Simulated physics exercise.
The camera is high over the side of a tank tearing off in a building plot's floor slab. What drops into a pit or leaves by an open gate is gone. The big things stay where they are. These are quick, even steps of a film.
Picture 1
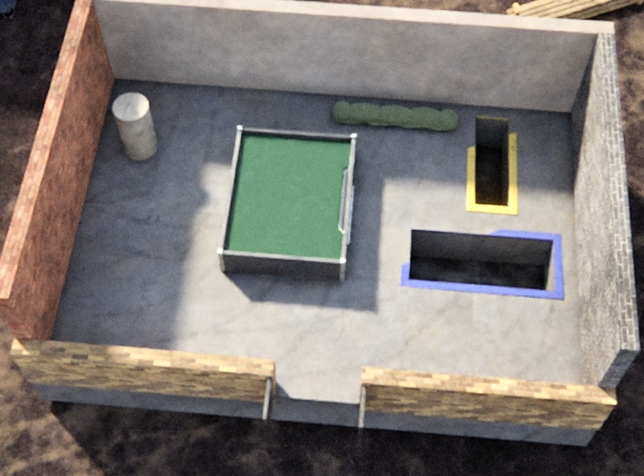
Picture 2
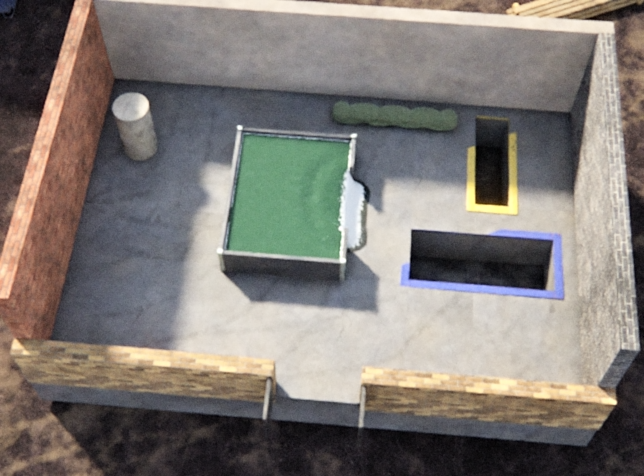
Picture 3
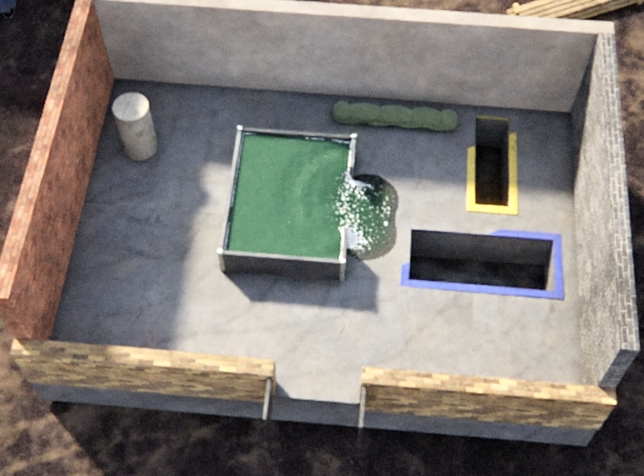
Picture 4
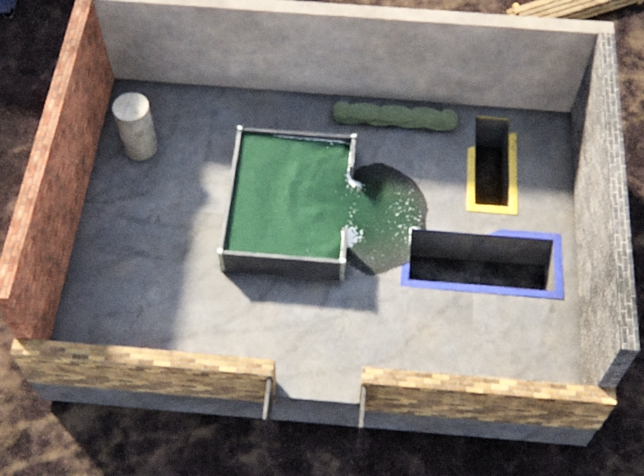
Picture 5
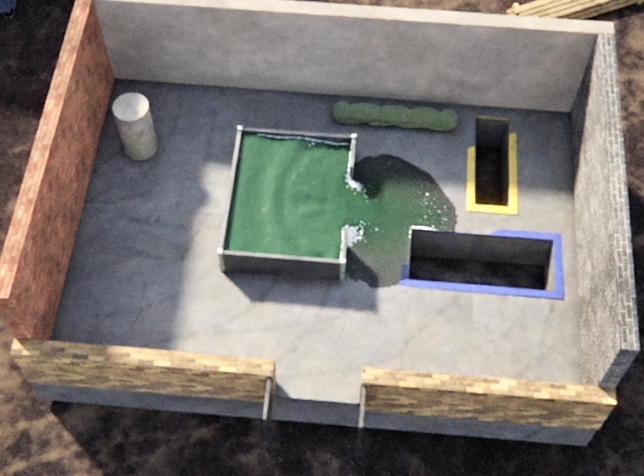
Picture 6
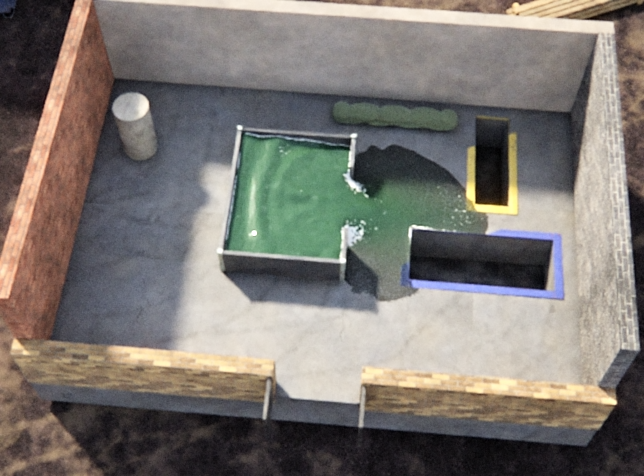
In a walled plot, green water bursts from a tank's right side and spreads rightward across the slab.
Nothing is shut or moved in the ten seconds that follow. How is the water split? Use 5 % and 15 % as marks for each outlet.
In the end: The gate takes less than 5 %; the blue pit takes more than 15 %; the yellow pit takes more than 15 %.
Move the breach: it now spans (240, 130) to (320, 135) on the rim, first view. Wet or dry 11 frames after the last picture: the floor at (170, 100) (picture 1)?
There: Wet.
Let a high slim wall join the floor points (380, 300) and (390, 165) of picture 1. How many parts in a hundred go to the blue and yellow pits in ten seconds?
Roughly, in per cent: Blue 4, yellow 14.
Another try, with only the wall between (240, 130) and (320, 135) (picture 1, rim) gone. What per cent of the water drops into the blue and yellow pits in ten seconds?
In per cent: Blue 4, yellow 20.
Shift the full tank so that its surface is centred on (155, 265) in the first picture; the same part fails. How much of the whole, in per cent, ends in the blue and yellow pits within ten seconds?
In per cent: Blue 35, yellow 10.
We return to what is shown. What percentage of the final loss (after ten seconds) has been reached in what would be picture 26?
Close to 55 %.
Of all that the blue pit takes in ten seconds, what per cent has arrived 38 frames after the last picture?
Close to 80 %.
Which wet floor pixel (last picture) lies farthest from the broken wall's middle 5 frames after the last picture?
I would point to (567, 211).
A moment on, water covers 15 % of the floor; the gate 0 %, the blue pit 8 %, the yellow pit 2 %.
Next, water covers 15 % of the floor; the gate 0 %, the blue pit 15 %, the yellow pit 8 %.
Then, water covers 20 % of the floor; the gate 0 %, the blue pit 23 %, the yellow pit 15 %.
Later, water covers 20 % of the floor; the gate 0 %, the blue pit 34 %, the yellow pit 23 %.
In the end, water covers 20 % of the floor; the gate 0 %, the blue pit 42 %, the yellow pit 29 %.
